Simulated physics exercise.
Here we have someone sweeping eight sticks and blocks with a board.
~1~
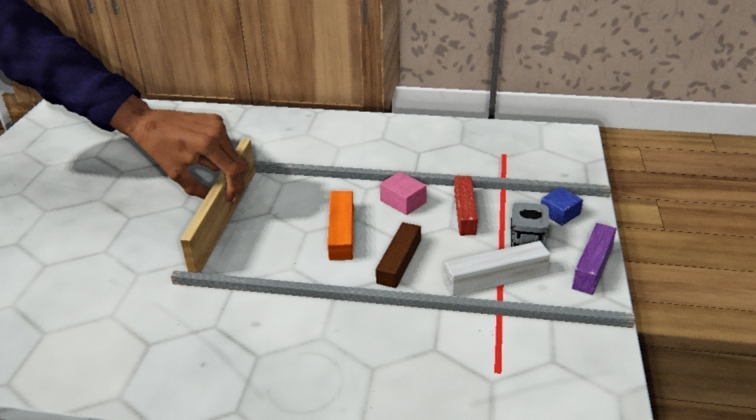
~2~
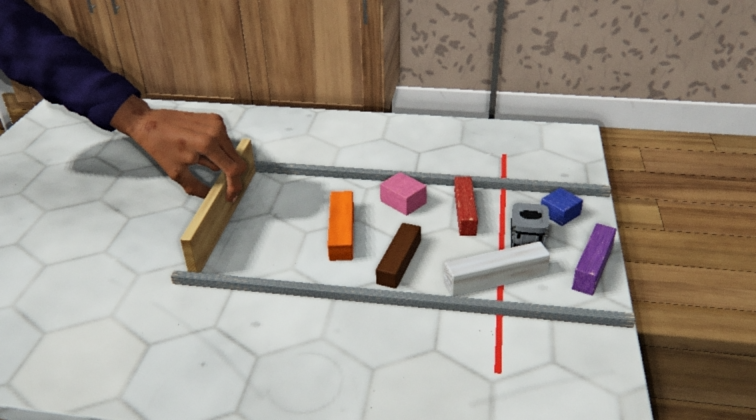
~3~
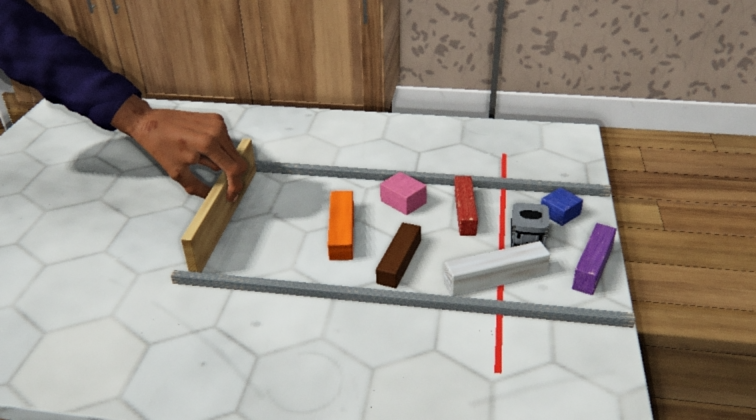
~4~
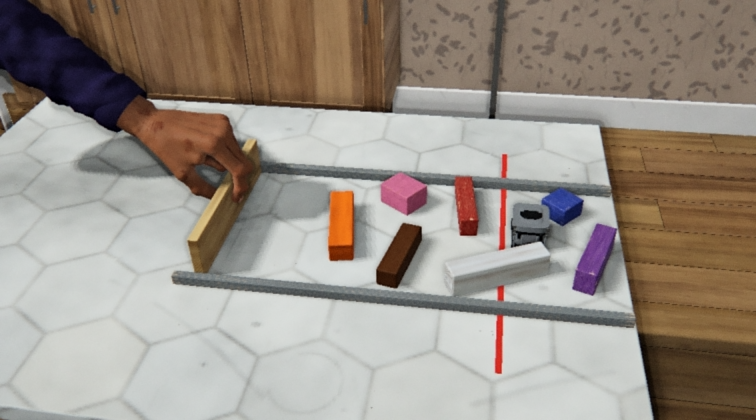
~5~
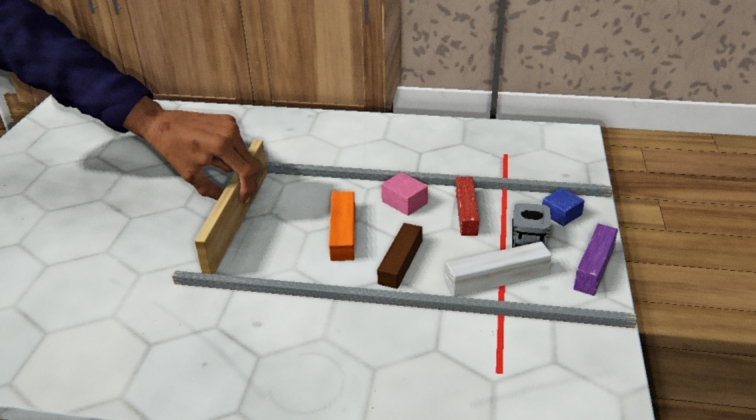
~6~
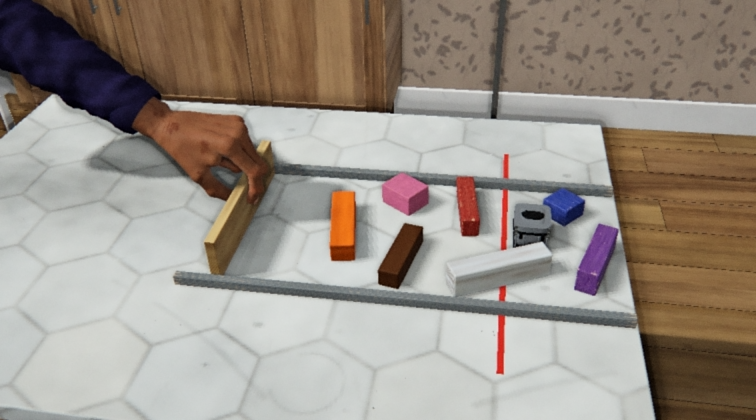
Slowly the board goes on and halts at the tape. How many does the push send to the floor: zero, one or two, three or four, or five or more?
As it turns out, the number that fall off is zero.
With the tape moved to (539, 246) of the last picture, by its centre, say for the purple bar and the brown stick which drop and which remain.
The purple bar comes down; the brown stick is kept.
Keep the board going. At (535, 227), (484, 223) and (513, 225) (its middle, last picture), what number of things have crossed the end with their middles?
The counts: 1, 0 and 1.
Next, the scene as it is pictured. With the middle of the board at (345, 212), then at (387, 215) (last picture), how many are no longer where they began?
By then 1, and 3.
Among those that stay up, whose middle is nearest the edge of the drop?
That is the purple bar.
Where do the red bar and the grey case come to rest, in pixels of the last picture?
About (550, 213), and the other about (566, 234).
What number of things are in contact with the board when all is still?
The number is 3.
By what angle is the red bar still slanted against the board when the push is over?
Some 20 degrees.
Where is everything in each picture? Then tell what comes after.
The first picture shows purple bar (595, 258); blue block (561, 206); grey case (529, 226); board (222, 202); tape (502, 243).
The second picture shows blue block (561, 207); board (222, 202).
The third picture shows grey case (529, 226); pink block (403, 193).
The fourth picture shows purple bar (595, 258); red bar (466, 205).
The fifth picture shows blue block (563, 207); white stick (498, 269).
The sixth picture shows purple bar (597, 258); blue block (563, 207); grey case (531, 227); board (243, 204); tape (504, 243).
Early on, none off yet; purple bar at rest near (597, 258); blue block at rest near (563, 207); grey case at rest near (531, 227).
A while later, none off yet; purple bar at rest near (597, 258); blue block at rest near (563, 207); grey case at rest near (534, 228).
Finally, the number that fall off is zero.
